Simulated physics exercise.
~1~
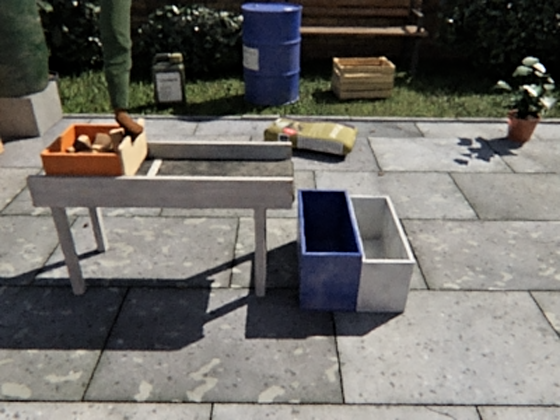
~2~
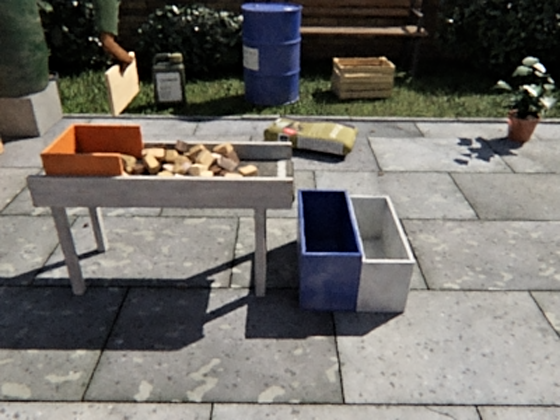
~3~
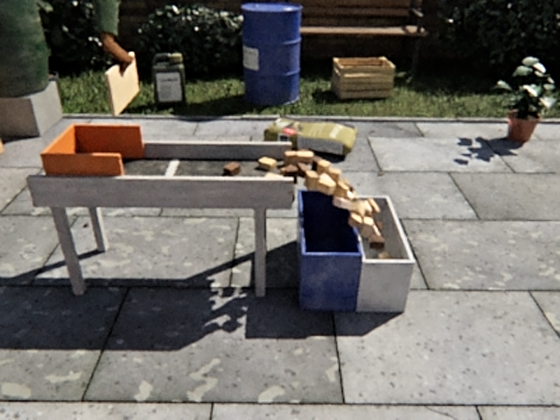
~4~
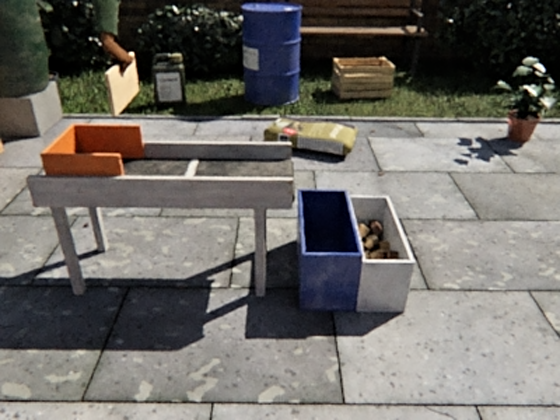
In this clip, the panel holding back wooden blocks in an orange pen is lifted away, and the loose blocks ride right along a raised belt, spill off its end over the blue tub, and settle in the white tub beyond it.
